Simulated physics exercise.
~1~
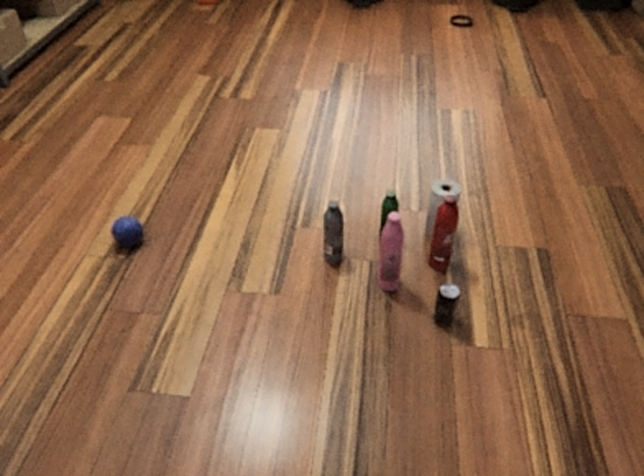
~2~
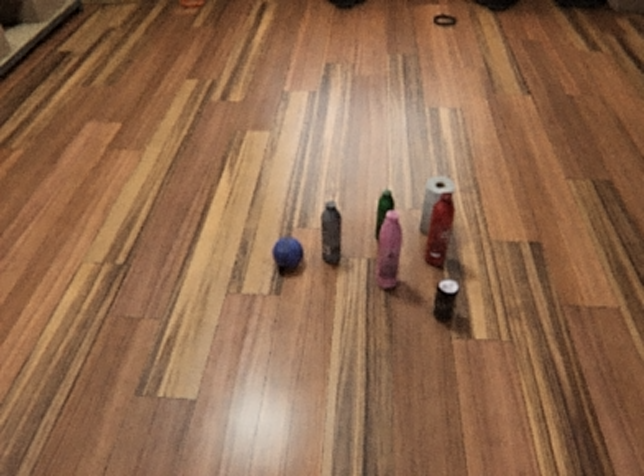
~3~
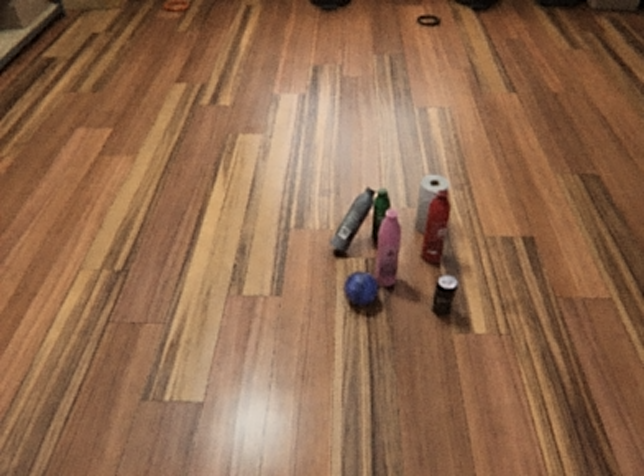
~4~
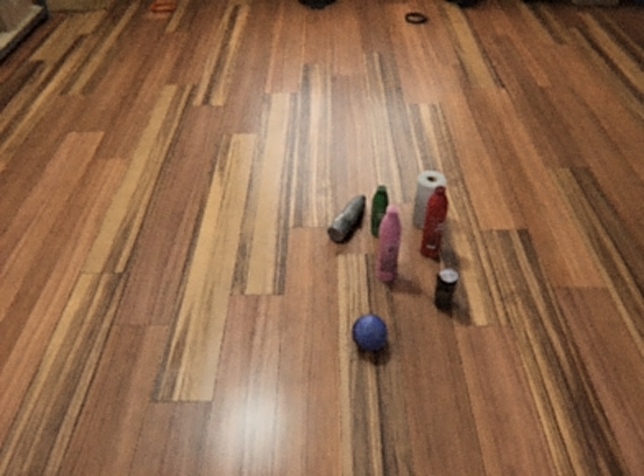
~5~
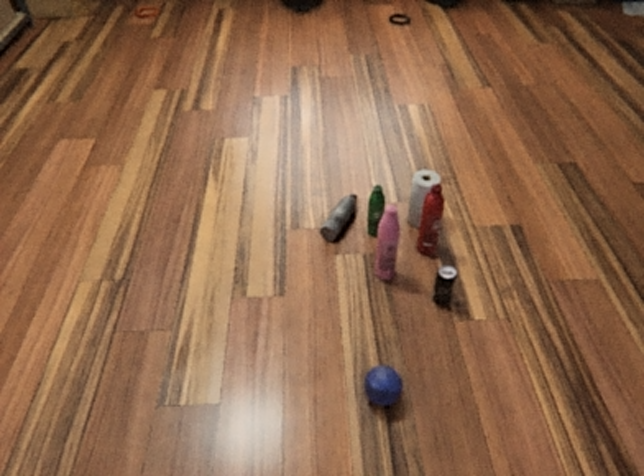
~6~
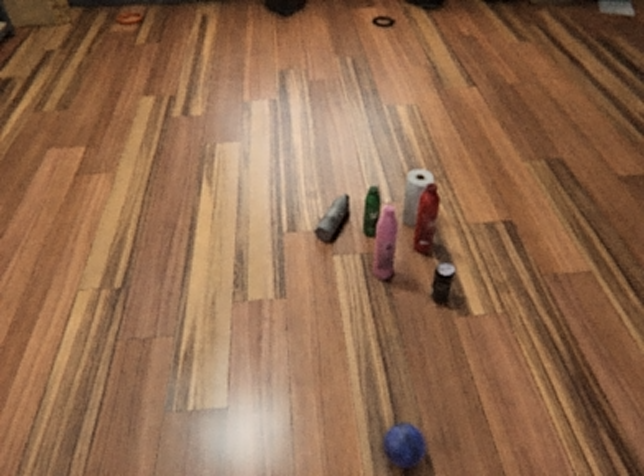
The blue ball rolls right, topples the grey bottle, and rolls toward the viewer.
